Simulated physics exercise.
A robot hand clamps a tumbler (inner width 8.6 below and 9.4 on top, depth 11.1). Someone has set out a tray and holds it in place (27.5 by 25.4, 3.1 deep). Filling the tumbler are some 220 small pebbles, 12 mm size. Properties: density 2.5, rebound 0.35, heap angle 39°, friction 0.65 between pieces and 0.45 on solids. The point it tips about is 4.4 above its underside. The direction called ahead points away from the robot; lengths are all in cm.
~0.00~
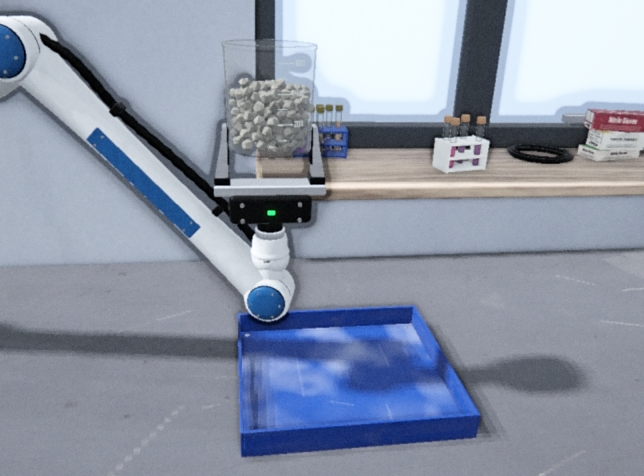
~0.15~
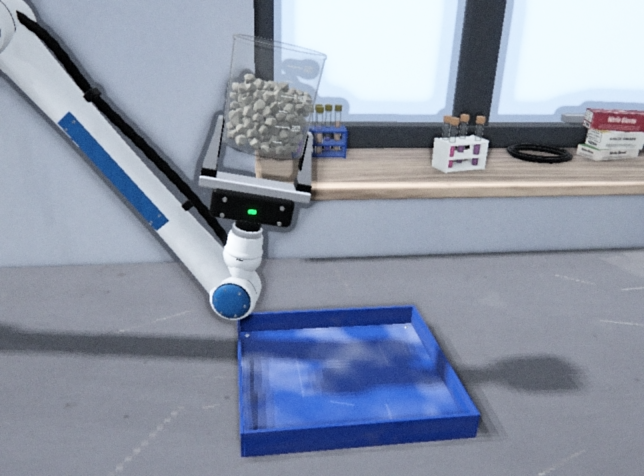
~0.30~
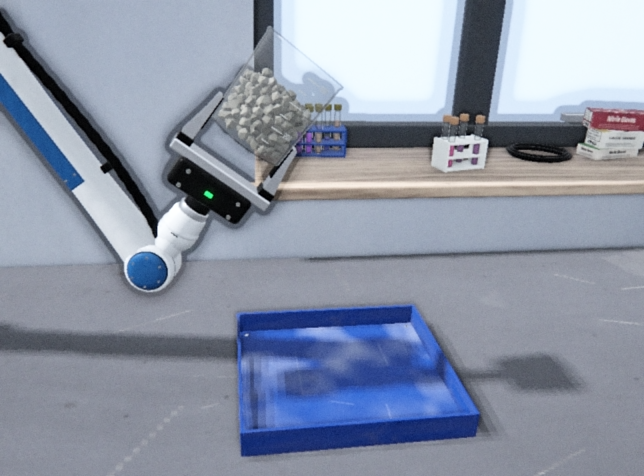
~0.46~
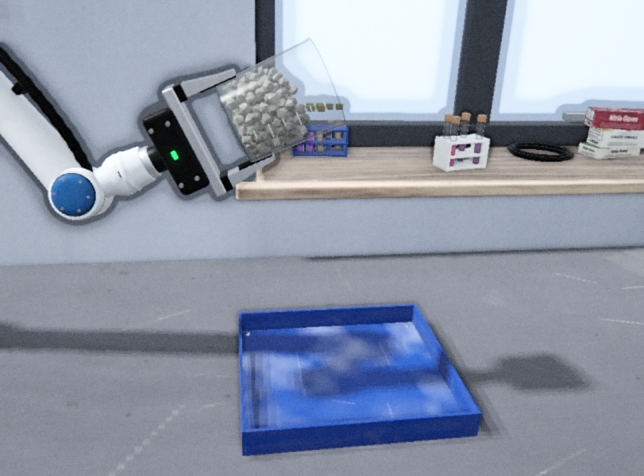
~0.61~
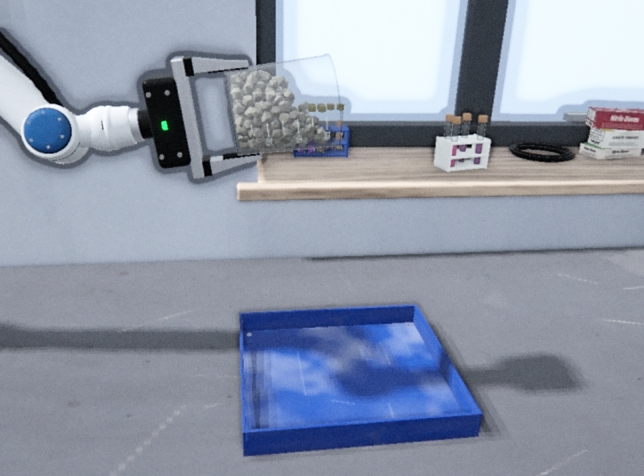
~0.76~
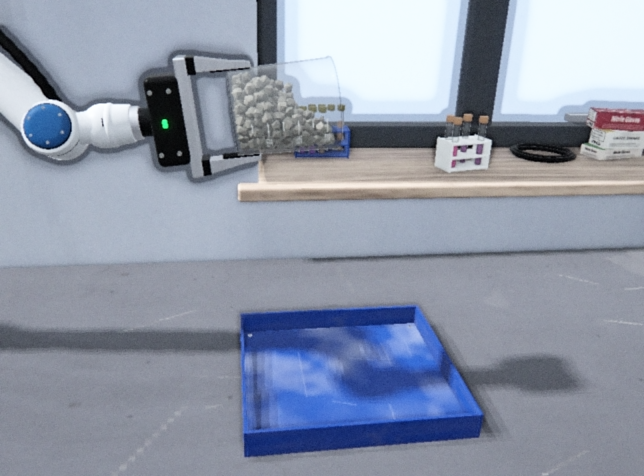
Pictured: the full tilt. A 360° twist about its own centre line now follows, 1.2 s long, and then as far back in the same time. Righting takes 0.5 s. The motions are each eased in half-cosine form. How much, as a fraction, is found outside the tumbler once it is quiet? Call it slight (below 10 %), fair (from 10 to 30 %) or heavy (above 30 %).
I would call it heavy, above 30 %.
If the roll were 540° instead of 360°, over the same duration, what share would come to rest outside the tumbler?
It would be roughly 50 percent.
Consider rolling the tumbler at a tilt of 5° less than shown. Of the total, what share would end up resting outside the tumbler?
In that case I'd say some 30 per cent.
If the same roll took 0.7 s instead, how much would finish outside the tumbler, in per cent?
Then roughly 30 per cent.
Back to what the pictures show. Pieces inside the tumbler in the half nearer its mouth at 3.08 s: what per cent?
About 40 percent is in the half nearer the mouth.
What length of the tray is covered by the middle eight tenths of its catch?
Spread length: Close to 12 cm.
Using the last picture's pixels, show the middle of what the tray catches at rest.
In the last view, around (391, 369).
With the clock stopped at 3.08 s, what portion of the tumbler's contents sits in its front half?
That comes to around 75 per cent.
By 1.92 s, tipped 84°, highest piece 40 above the table; 166 in the tumbler, 45 in the tray, 1 on the table or floor, 11 in flight or on a rim.
By 3.08 s, tipped 84°, highest piece 39 above the table; 124 in the tumbler, 89 in the tray, 1 on the table or floor, 9 in flight or on a rim.
By 3.86 s, upright, highest piece 39 above the table; 118 in the tumbler, 104 in the tray, 1 on the table or floor.
By 4.56 s, upright, highest piece 39 above the table; 118 in the tumbler, 104 in the tray, 1 on the table or floor.
Final count, 118 in the tumbler, 104 in the tray, 1 on the table or floor. That is 47 % outside the tumbler.
